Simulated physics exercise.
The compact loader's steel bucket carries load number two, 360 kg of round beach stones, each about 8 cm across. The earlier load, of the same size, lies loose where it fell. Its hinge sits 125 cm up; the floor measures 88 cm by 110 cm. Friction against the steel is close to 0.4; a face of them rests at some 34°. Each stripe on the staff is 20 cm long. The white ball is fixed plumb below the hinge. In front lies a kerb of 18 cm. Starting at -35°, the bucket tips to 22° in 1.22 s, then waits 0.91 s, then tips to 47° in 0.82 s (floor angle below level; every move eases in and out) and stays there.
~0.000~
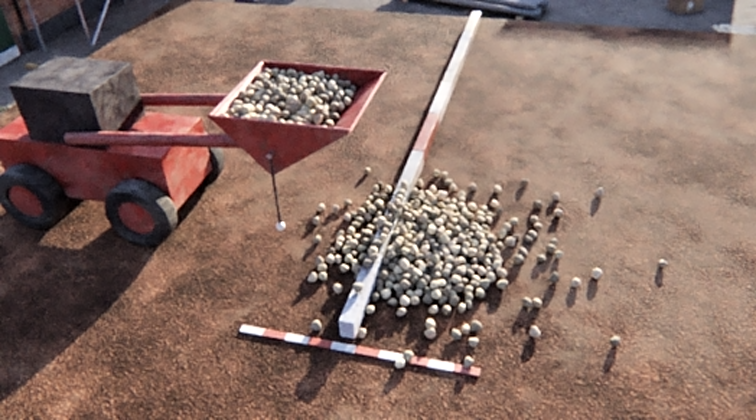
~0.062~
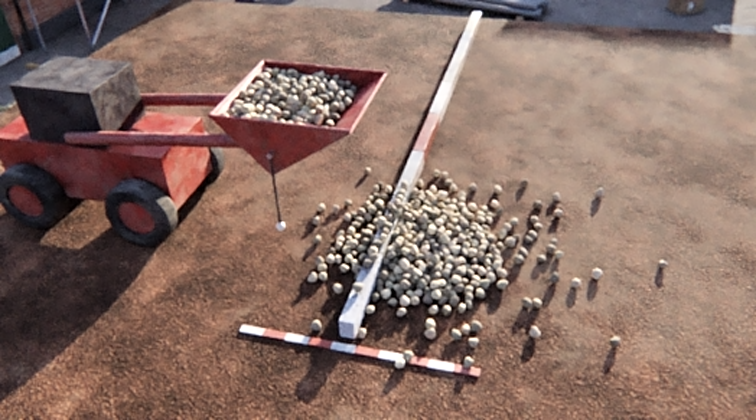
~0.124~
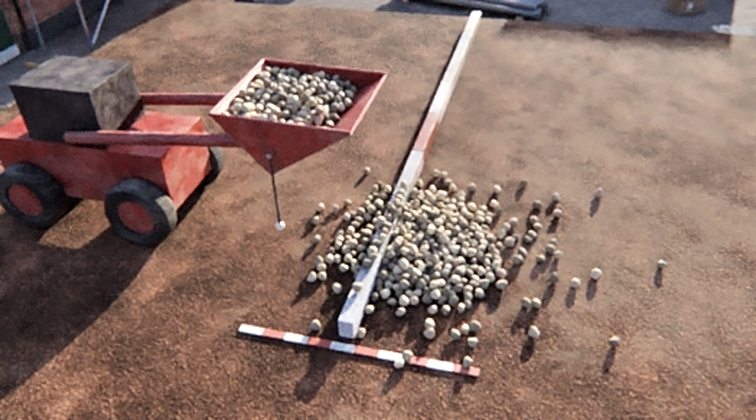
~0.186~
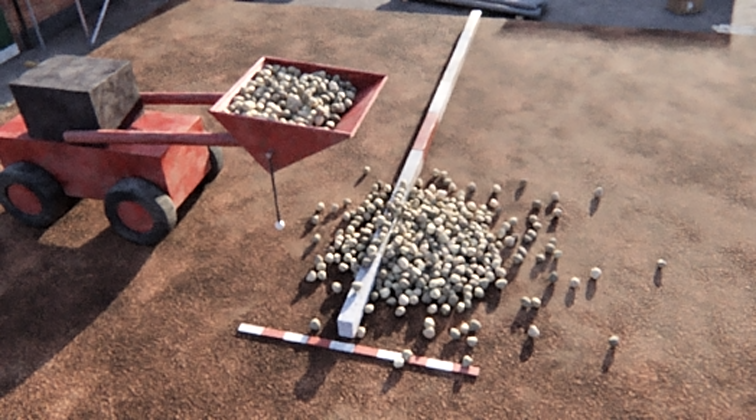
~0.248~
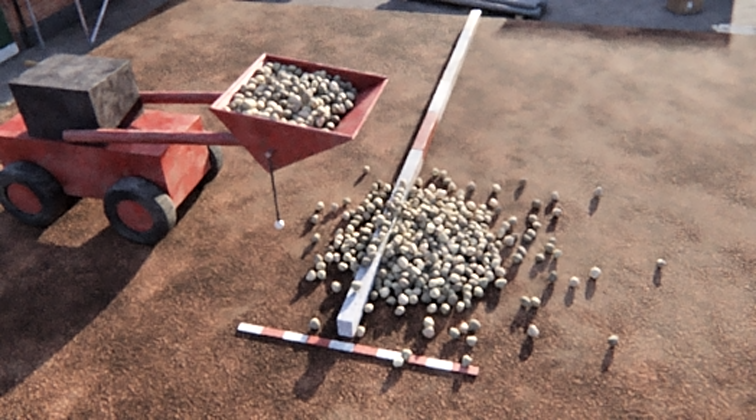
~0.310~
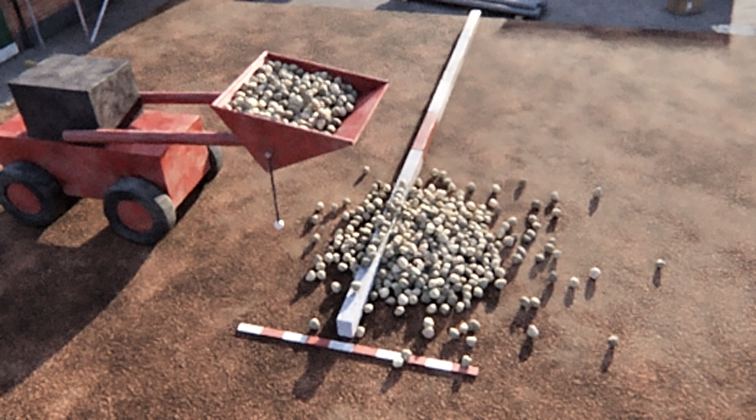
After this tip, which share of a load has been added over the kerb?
About 89 per cent.
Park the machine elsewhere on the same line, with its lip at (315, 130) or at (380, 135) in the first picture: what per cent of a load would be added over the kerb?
First some 35, then 100 per cent.
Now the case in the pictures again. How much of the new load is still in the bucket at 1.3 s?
About 85 per cent.
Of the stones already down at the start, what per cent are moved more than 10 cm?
About 20 per cent.
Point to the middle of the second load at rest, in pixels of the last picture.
Around (419, 231).
After 0.9 s the floor is at 13°; in per cent of one load, 100 in the bucket, 18 on this side of the kerb, 82 over the kerb; the foremost stones are at (588, 259).
After 1.3 s the floor is at 22°; in per cent of one load, 87 in the bucket, 30 on this side of the kerb, 83 over the kerb; the foremost stones are at (588, 259).
After 3.4 s the floor is at 47°; in per cent of one load, 0 in the bucket, 28 on this side of the kerb, 172 over the kerb; the foremost stones are at (588, 259).
After 6.1 s the floor is at 47°; in per cent of one load, 0 in the bucket, 28 on this side of the kerb, 172 over the kerb; the foremost stones are at (588, 259). Net gain over the kerb, 89.
